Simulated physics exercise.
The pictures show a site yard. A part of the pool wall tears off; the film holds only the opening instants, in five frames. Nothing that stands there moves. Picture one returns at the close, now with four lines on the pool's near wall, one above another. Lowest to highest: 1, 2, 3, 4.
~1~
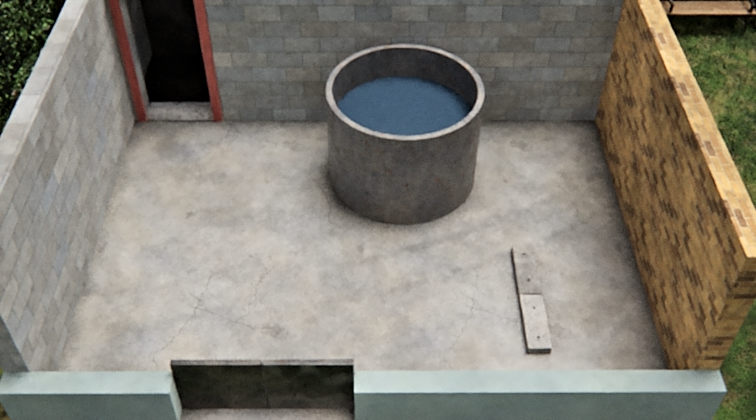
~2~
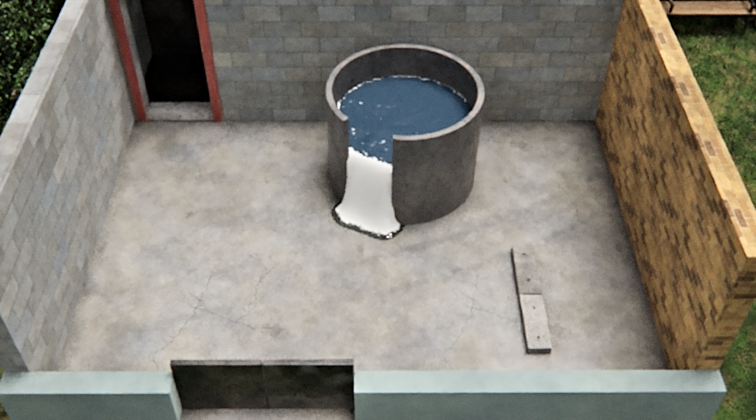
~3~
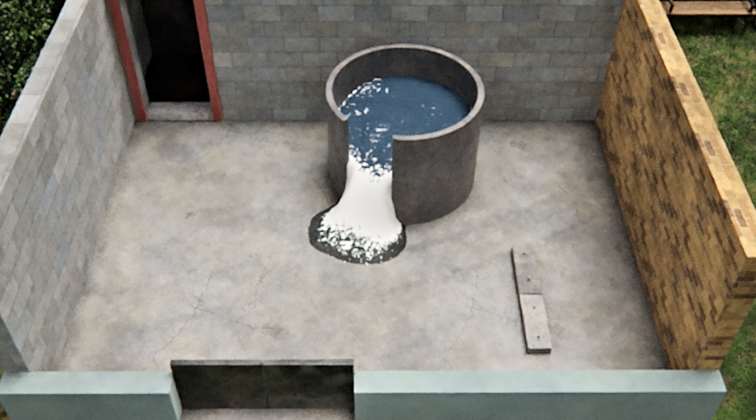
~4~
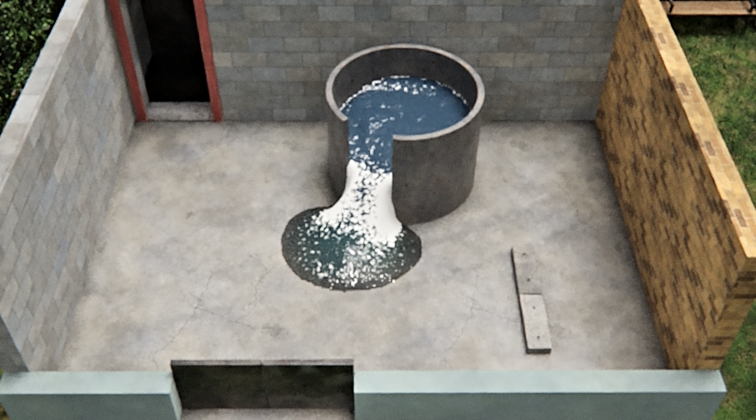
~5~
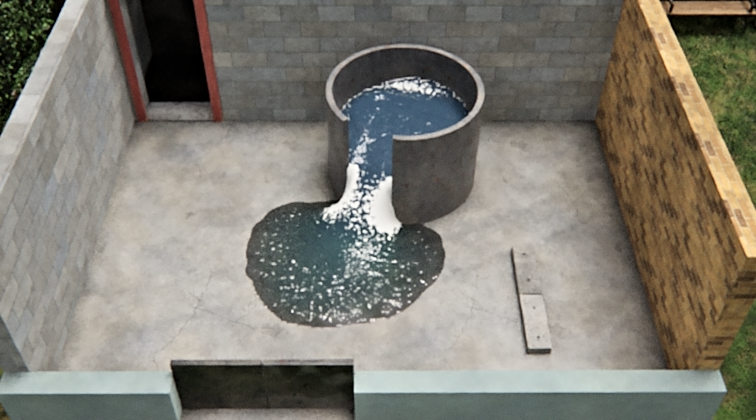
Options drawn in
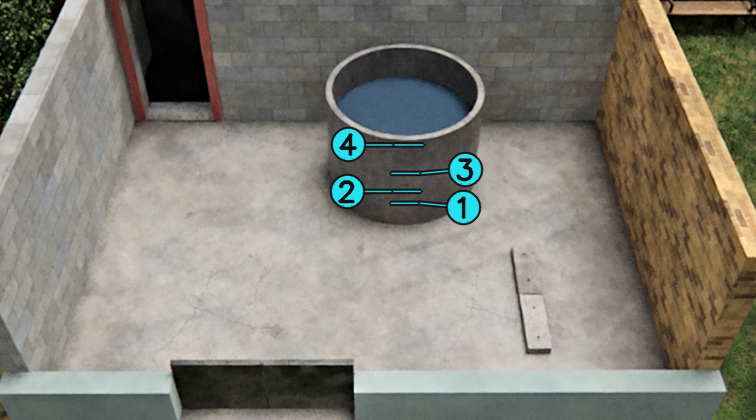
We see a round concrete tank of still blue water in a walled yard; then water pours through a gap in its front left side, foaming white, and spreads across the floor in a widening dark puddle.
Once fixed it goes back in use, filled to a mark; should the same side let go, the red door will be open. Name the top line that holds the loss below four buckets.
The answer is level 3.
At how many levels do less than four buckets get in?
Three of them.
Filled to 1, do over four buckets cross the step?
No, that is safe.
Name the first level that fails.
That is level 4.
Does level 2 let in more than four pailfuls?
No.
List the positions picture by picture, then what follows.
Water in the pool at rest, its middle at (404, 118); foot of the red doorway at (181, 120); shut gate at (264, 368).
Water covers 1 % of the ground and shows as far out as (391, 232).
Water covers 3 % of the ground and shows as far out as (319, 240).
Water covers 6 % of the ground and shows as far out as (312, 275).
Water covers 12 % of the ground and shows as far out as (282, 309).
On the marked copy, 1 at (405, 203); 2 at (405, 191); 3 at (406, 173); 4 at (407, 144); from the bottom up 1, 2, 3, 4.
Choosing 1, nothing gets over.
Choosing 2, nothing gets over.
Choosing 3, a bucket or two gets in.
Choosing 4, about 12 bucketfuls get in.
